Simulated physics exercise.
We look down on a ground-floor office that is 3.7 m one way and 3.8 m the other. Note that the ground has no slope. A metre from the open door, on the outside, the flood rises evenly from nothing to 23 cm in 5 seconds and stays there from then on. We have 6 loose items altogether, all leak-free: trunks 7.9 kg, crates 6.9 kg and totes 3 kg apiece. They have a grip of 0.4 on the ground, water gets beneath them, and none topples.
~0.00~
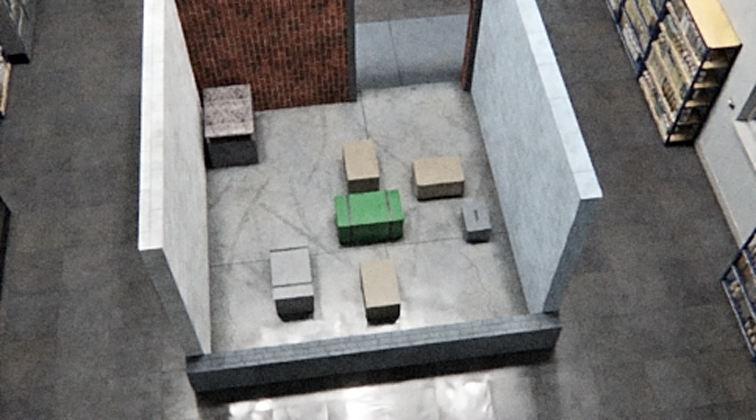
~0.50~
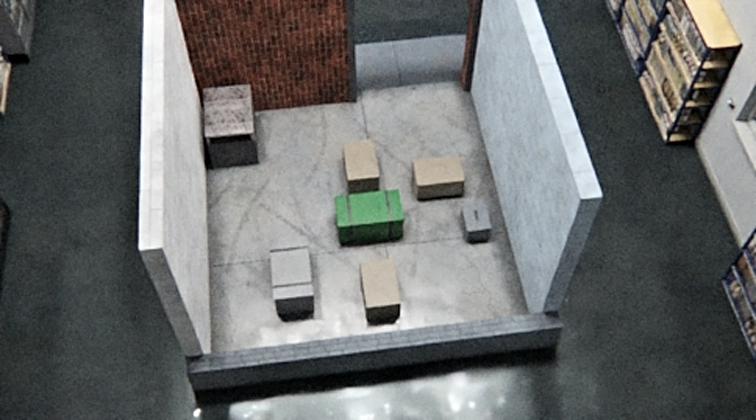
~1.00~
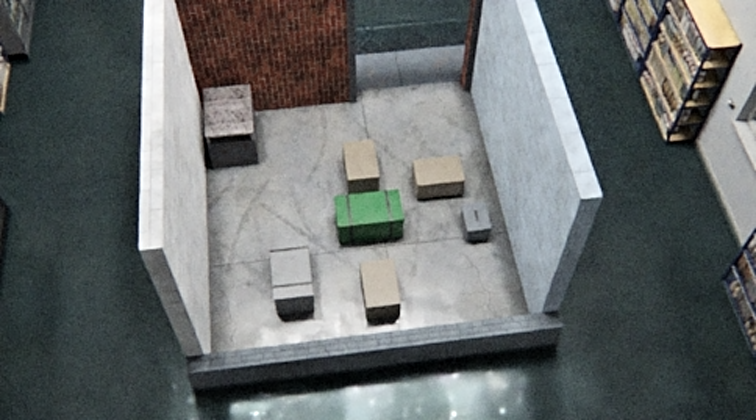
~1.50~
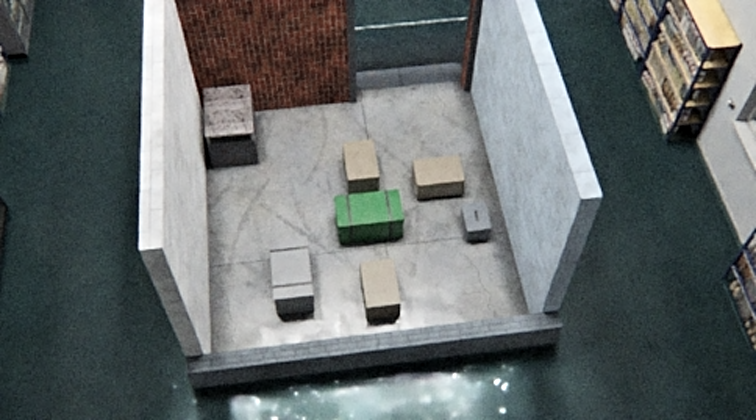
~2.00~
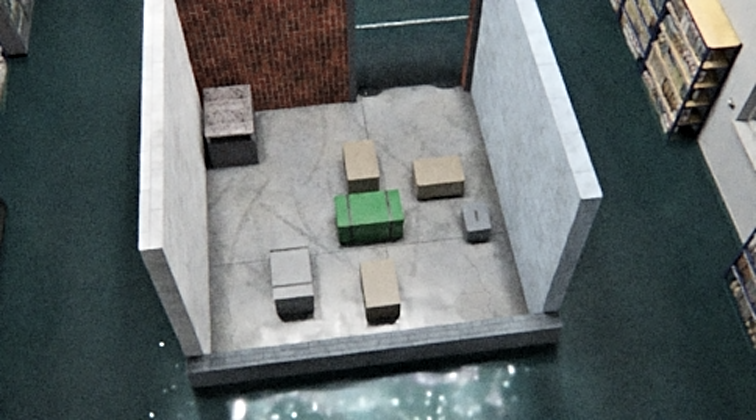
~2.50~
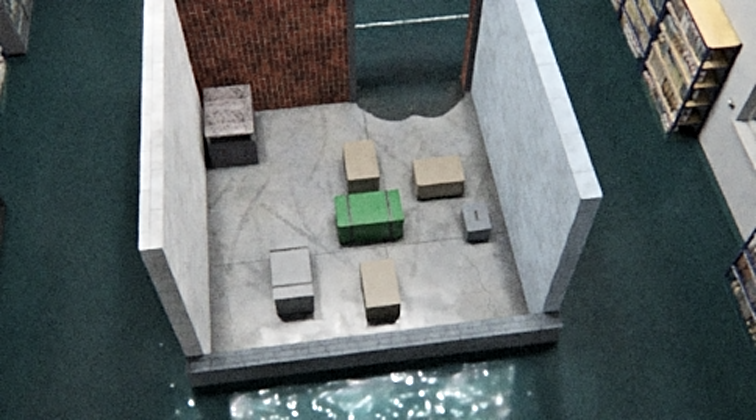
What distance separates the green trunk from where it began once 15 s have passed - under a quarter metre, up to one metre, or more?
The gap is between a quarter metre and one metre.
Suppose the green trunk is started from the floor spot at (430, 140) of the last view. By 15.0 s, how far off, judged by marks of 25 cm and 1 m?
Looks like it is swept a long way.
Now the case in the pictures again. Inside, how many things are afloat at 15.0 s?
Just then, the number is 6.
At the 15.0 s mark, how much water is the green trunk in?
Around 15 cm.
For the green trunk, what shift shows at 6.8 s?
120 cm or so by then.
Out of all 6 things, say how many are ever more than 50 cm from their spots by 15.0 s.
The number is 6.
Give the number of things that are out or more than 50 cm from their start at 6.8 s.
I count 4 of them.
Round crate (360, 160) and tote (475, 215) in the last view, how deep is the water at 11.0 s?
I'd put it at 16 cm and 16 cm respectively.
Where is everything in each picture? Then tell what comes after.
The green trunk at (369, 208) rests on the ground; 0.0 m2 under water; 0 of 6 have shifted, in the first picture.
The green trunk at (369, 208), on the bottom; 0.0 m2 under water; 0 of 6 have shifted, in the second picture.
The green trunk at (369, 208) rests on the ground; water covers 0.0 m2; 0 of 6 have shifted, in the third picture.
The green trunk at (369, 208), on the bottom; water covers 0.0 m2; 0 of 6 have shifted, in the fourth picture.
The green trunk at (369, 208), on the bottom; 0.0 m2 under water; 0 of 6 have shifted, in the fifth picture.
The green trunk at (369, 208), on the bottom; 0.5 m2 under water; 0 of 6 have shifted, in the sixth picture.
After 3.5 s the green trunk is near (369, 208), 0.0 m from its start, aground; 0 afloat.
After 6.8 s the green trunk is near (315, 283), 1.2 m from its start, afloat; 4 afloat.
After 11.0 s the green trunk is near (316, 117), 1.5 m from its start, afloat; 6 afloat.
After 15.0 s the green trunk is near (344, 241), 0.6 m from its start, afloat; 6 afloat.
